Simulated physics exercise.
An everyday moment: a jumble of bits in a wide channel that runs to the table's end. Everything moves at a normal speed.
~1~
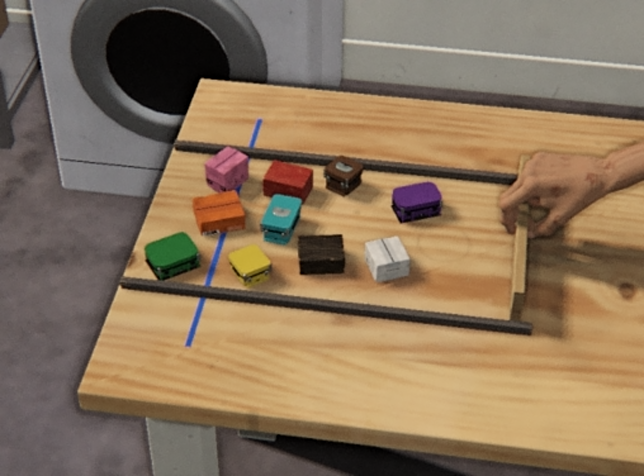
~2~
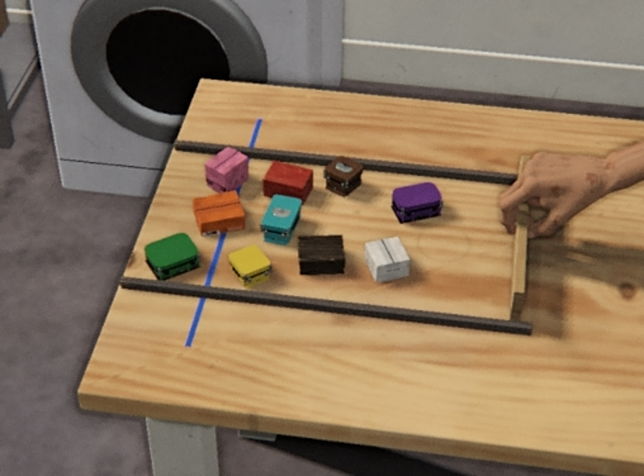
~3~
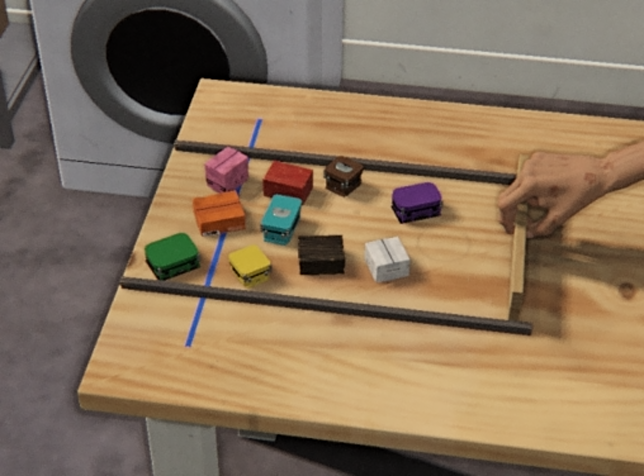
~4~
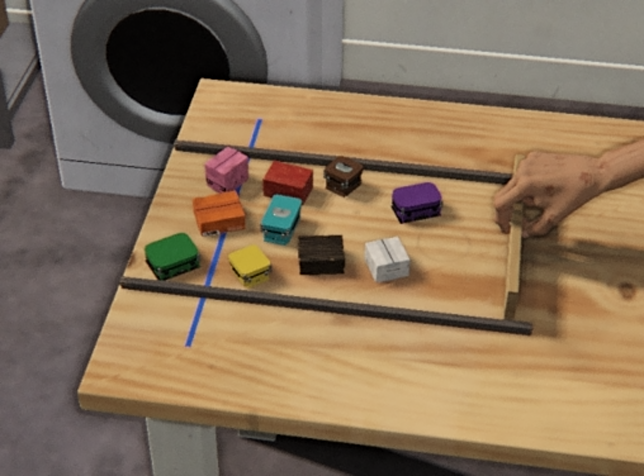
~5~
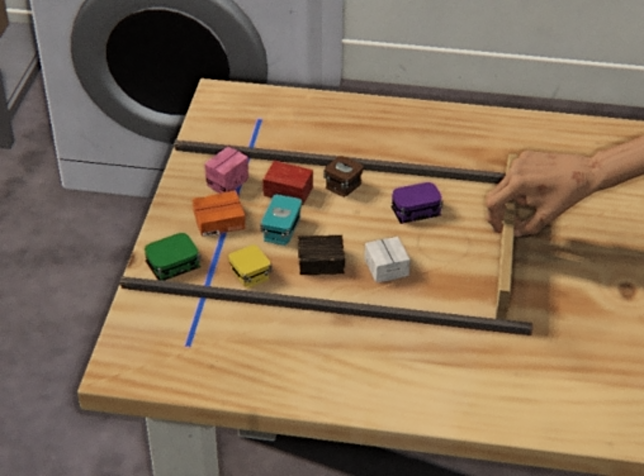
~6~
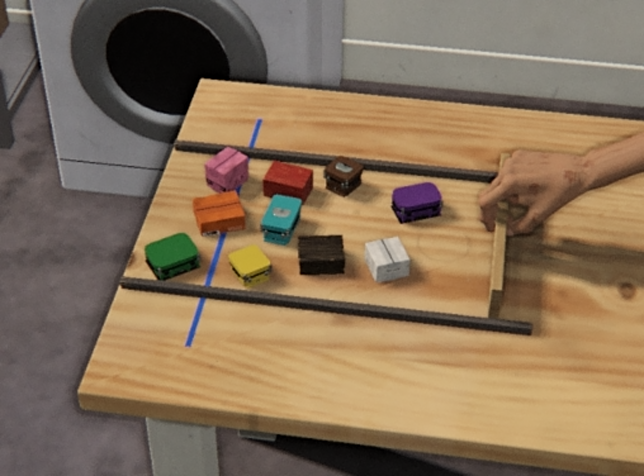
A hand holding an upright wooden board rests at the right of a channel between two dark rails on a wooden table, then slides the board a short way left. The small colourful cases and boxes ahead of it, some near a blue line, stay still, with a gap remaining between them and the board.
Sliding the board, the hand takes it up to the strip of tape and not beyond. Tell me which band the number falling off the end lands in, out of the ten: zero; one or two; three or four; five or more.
Falling ones: A lone one or two.
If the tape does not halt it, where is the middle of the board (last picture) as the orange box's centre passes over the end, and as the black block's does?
About (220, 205), and about (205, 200) for the other.
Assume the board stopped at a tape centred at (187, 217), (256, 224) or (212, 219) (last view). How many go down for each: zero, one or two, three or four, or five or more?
So, going place by place, I'd say more than four; none; three to four.
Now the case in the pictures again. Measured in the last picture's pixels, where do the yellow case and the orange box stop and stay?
Around (193, 270), then around (159, 199).
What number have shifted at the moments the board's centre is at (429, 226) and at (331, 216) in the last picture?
At the first place 1, at the second 8.
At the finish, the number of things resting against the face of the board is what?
It touches 5.
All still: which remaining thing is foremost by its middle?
Green case.
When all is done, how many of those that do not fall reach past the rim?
Answer: 3.
Early on, none off yet; green case at rest near (172, 257); pink box at rest near (227, 171); orange box at rest near (219, 214).
Finally, the number that fall off is one or two; lost, pink box.
